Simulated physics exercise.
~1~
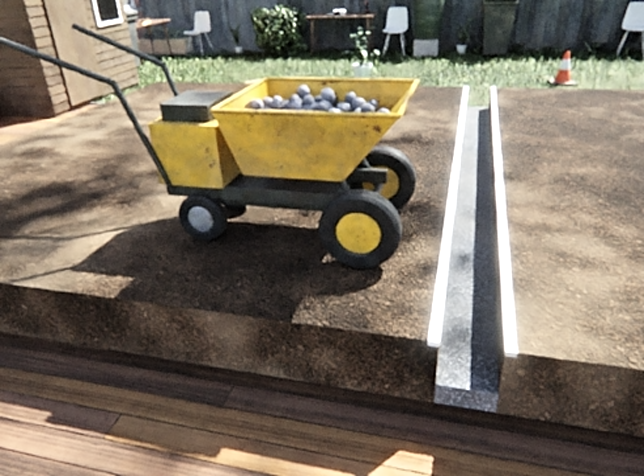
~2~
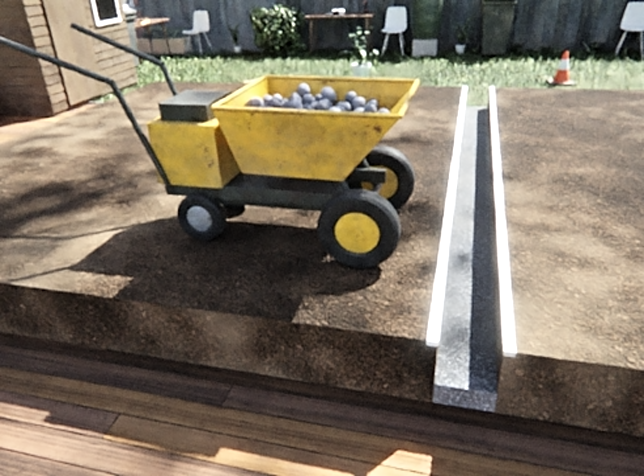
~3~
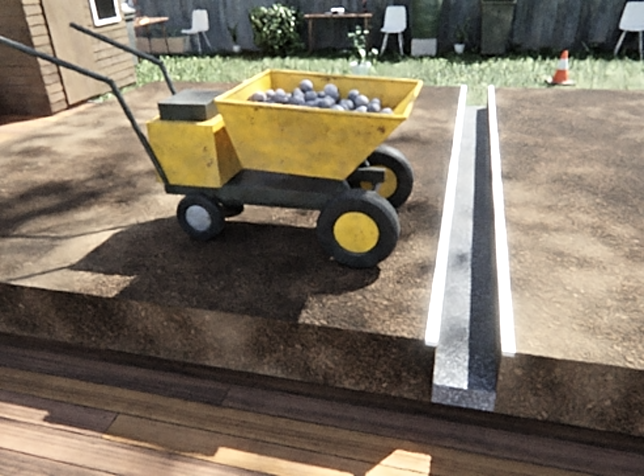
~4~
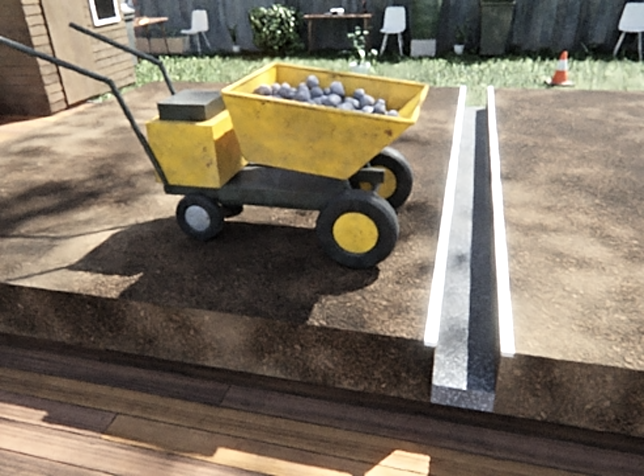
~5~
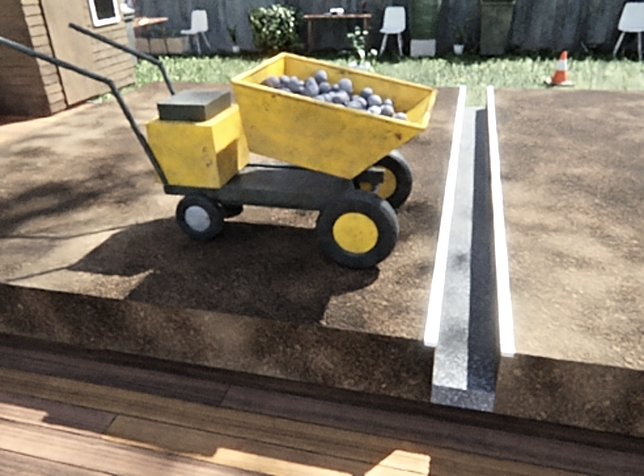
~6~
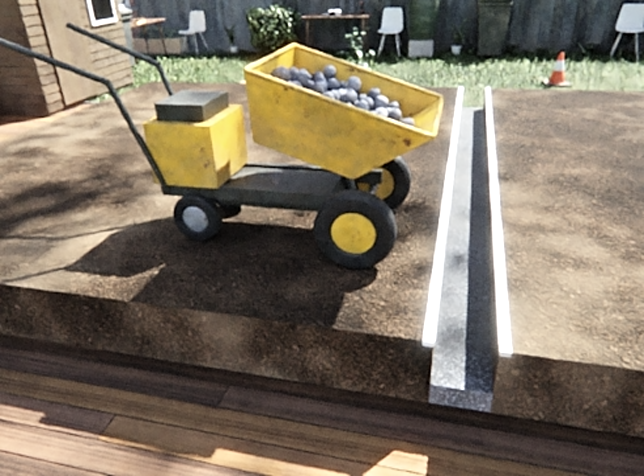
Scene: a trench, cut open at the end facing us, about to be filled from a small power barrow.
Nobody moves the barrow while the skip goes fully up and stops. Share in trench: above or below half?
I expect a minority of the load to land in the trench.
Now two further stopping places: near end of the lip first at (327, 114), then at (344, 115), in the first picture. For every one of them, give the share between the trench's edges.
Near 70 % and 70 %.
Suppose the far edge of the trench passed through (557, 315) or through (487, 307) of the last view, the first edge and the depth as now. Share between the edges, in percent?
Roughly 90 % and 0 %.
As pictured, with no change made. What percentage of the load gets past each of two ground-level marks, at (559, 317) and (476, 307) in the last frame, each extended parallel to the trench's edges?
Close to 20 per cent, then close to 70 per cent.
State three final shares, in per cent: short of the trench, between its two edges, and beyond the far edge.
In percent, around: Short 0; between 25; beyond 60.
Just after the last frame, skip tipped steeply; every one in the skip.
A moment on, skip tipped right over; the larger part in the skip; just a few in or heaped over the trench; roughly a quarter beyond it; just a few falling.
Further on, skip tipped right over; roughly a quarter in the skip; roughly a quarter in or heaped over the trench; roughly two thirds beyond it.
When it is over, skip tipped right over; roughly a quarter in the skip; roughly a quarter in or heaped over the trench; roughly two thirds beyond it.
